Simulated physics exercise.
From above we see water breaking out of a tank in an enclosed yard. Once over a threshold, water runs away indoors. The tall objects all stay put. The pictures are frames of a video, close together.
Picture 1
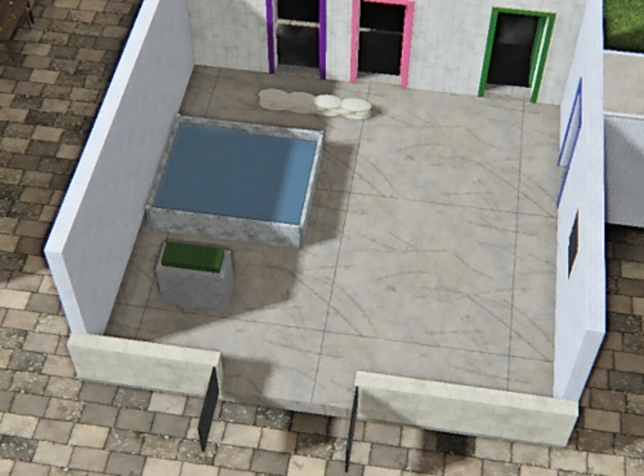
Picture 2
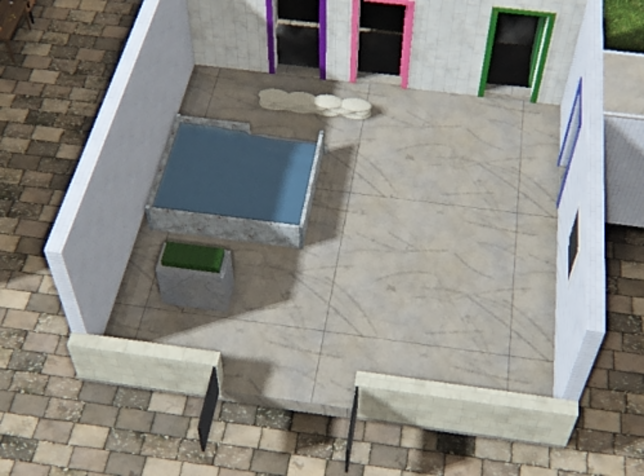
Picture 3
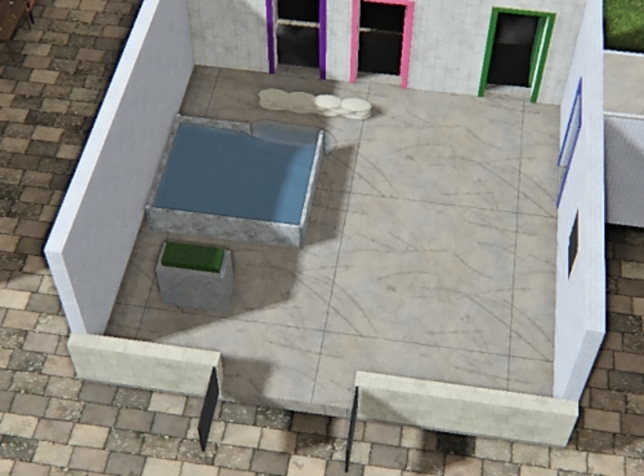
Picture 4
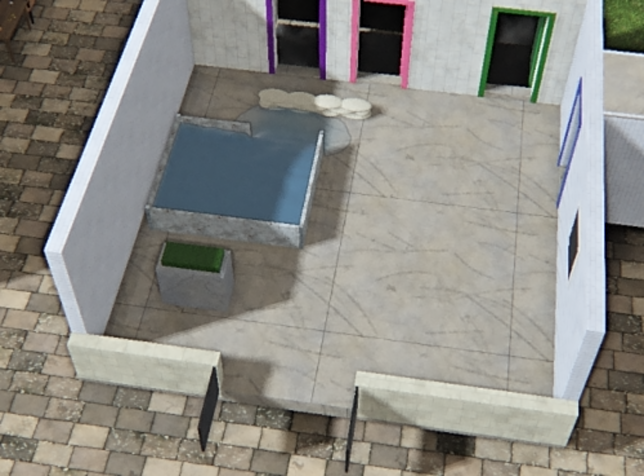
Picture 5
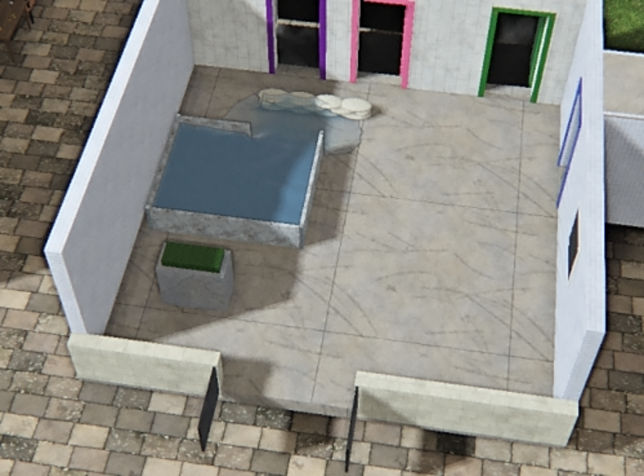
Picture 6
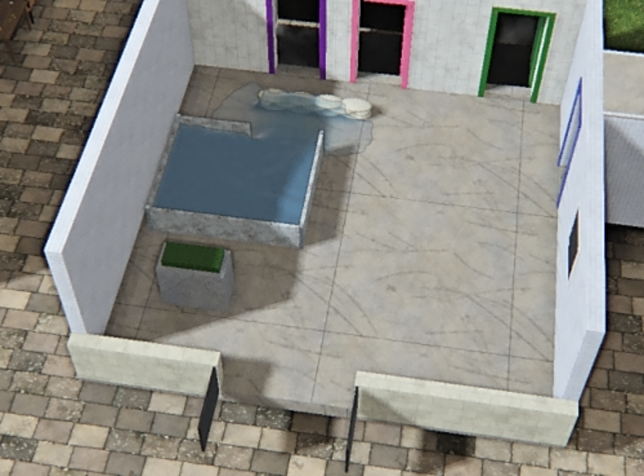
Water spilling through a gap in the far side of a raised tank, spreading across the walled yard's floor around pale round stones.
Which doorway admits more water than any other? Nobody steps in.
The blue doorway.
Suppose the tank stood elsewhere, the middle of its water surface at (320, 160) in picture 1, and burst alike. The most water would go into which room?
That would be the pink-painted one.
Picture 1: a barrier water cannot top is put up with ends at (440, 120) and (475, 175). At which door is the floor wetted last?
The flood reaches the blue-painted one after all the others.
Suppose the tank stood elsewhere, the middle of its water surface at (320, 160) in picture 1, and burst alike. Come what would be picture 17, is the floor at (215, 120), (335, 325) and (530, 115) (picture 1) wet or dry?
In the order given: Wetted, not reached and wetted.
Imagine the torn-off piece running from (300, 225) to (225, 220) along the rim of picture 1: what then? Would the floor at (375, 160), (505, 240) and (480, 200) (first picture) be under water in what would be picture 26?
Untouched, untouched, untouched.
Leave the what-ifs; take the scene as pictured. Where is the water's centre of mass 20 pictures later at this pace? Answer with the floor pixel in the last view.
My pick is pixel (291, 161).
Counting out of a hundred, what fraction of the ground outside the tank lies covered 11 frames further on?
My estimate is roughly 30 percent.
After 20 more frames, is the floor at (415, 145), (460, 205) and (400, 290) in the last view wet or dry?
Taking them in turn: Drenched, drenched, not wetted.
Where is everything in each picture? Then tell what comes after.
The first frame shows the water tank at (237, 172) is whole and still.
In the second frame, water pours out on the water tank's far side and has run to (324, 148).
In the third frame, the front is at (331, 142), out from the gap on the water tank's far side.
In the fourth frame, water pours out on the water tank's far side and has run to (333, 119).
In the fifth frame, water pours out on the water tank's far side and has run to (252, 100).
In the sixth frame, the front is at (253, 87), out from the gap on the water tank's far side.
A moment on, water covers 10 % of the floor; pink door not reached, blue door not reached, purple door not reached, green door not reached.
Next, water covers 30 % of the floor; pink door not reached, blue door not reached, purple door wet at the sill, nothing in, green door not reached.
Then, water covers 45 % of the floor; pink door wet at the sill, nothing in, blue door a trickle in, purple door a trickle in, green door wet at the sill, nothing in.
Later, water covers 60 % of the floor; pink door wet at the sill, nothing in, blue door some in, purple door a trickle in, green door wet at the sill, nothing in.
In the end, water covers 80 % of the floor; pink door wet at the sill, nothing in, blue door a lot in, purple door a trickle in, green door wet at the sill, nothing in; the blue door has let in the most.
